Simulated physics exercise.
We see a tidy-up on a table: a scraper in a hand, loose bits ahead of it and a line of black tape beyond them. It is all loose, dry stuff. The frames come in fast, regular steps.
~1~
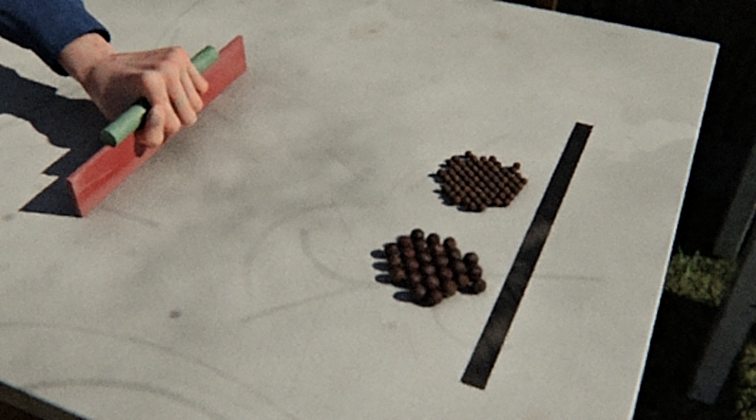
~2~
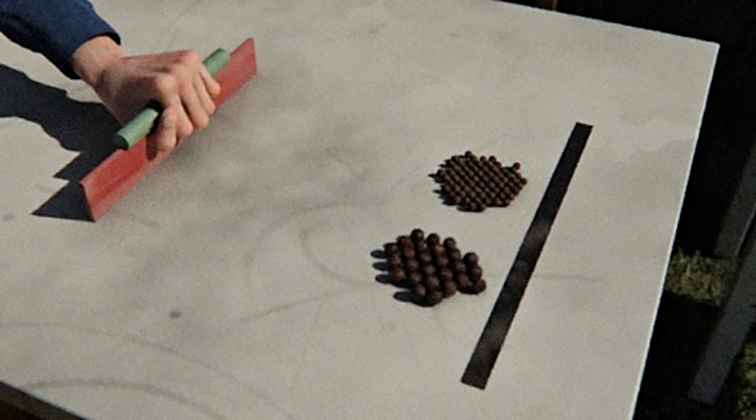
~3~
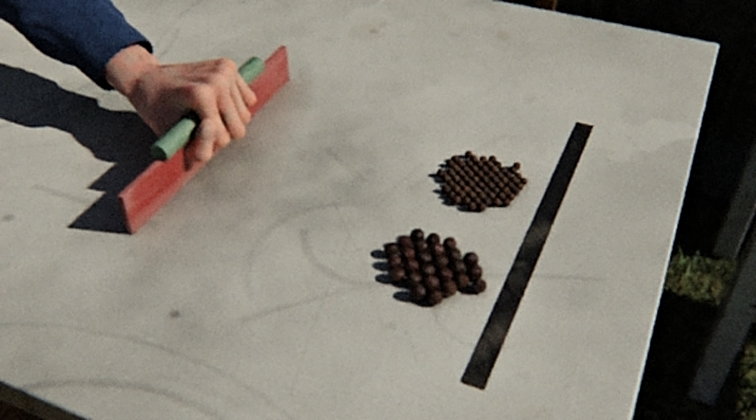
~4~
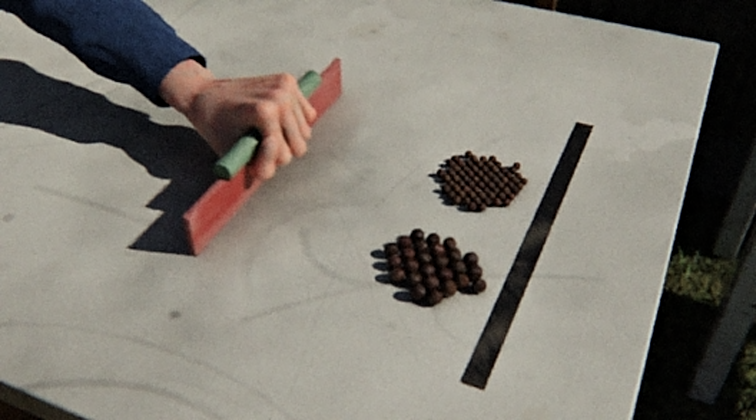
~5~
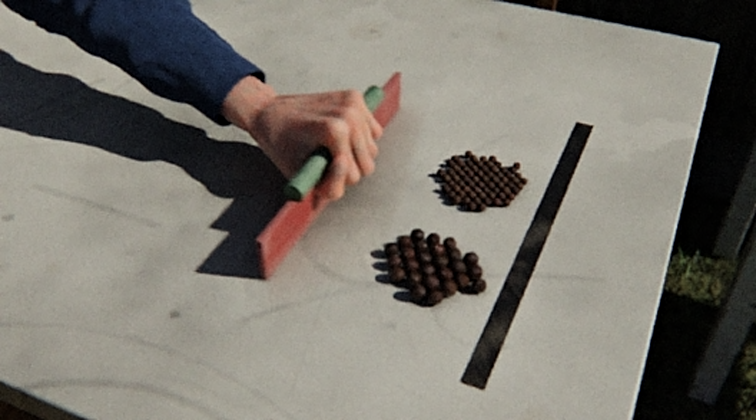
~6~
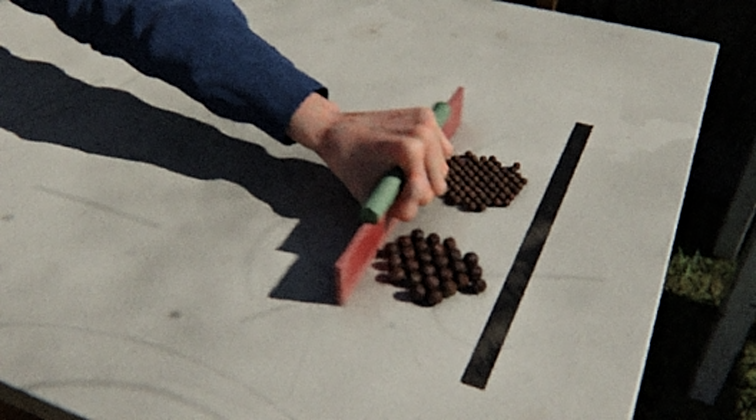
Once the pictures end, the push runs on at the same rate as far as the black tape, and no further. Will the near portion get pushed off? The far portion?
Near portion: It sends some to the floor. Far portion: It sends some to the floor.
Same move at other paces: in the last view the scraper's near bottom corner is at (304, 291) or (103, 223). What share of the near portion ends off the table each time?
Roughly 100 per cent, and 0 per cent.
Then, 0.07 s on from there, scraper still moving, near (499, 189); near portion all on the table, its front near (617, 304); far portion all on the table, its front near (582, 183).
Then, 0.16 s on from there, scraper stopped at the black tape; near portion a little over the edge; far portion all on the table, its front near (709, 177).
Then, 0.44 s on from there, scraper stopped at the black tape; near portion the whole lot over the edge; far portion the whole lot over the edge.
In the end, scraper stopped at the black tape; near portion the whole lot over the edge; far portion the whole lot over the edge.
